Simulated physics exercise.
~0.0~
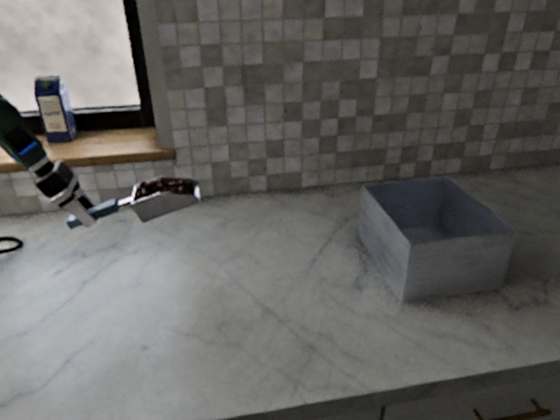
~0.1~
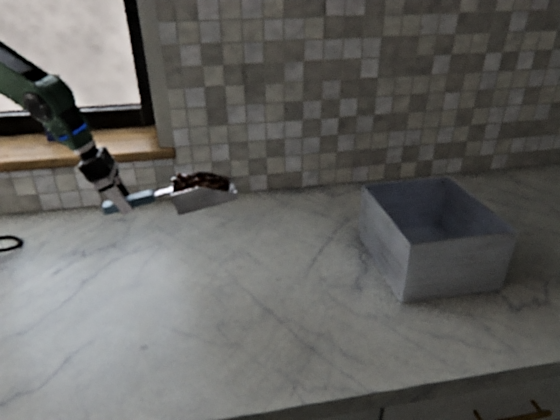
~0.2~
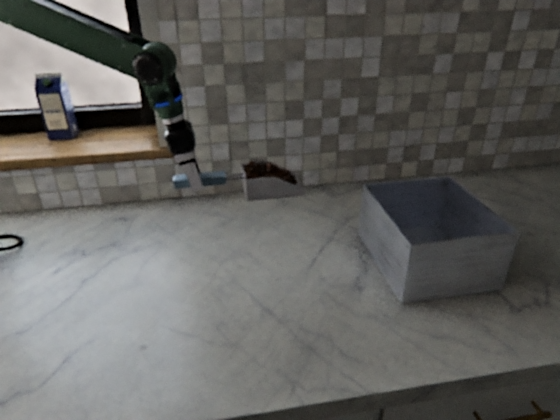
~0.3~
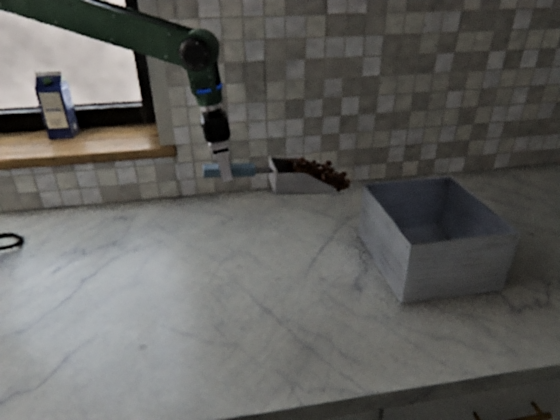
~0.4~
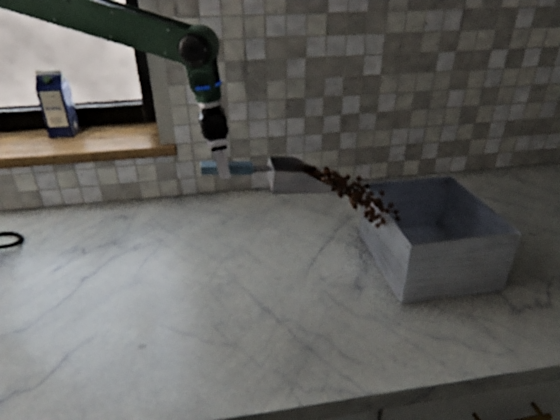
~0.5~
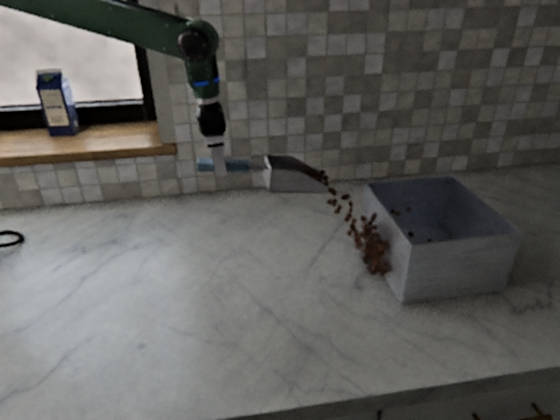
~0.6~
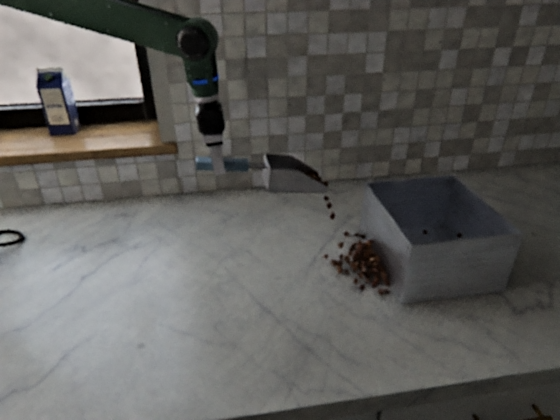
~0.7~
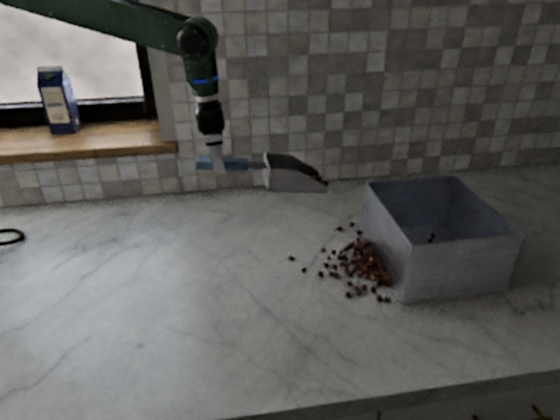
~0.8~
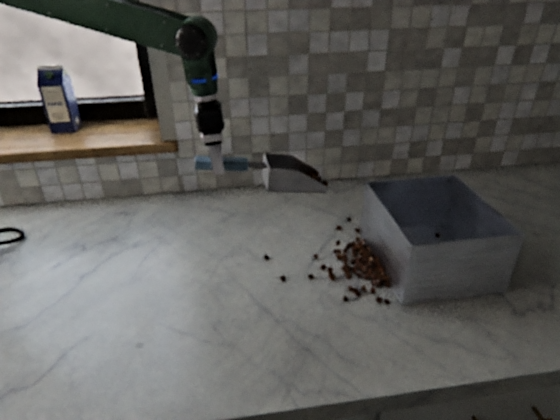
Brown pellets spilling from a scoop held by a robot arm, mostly missing a grey bin and piling on the marble counter.
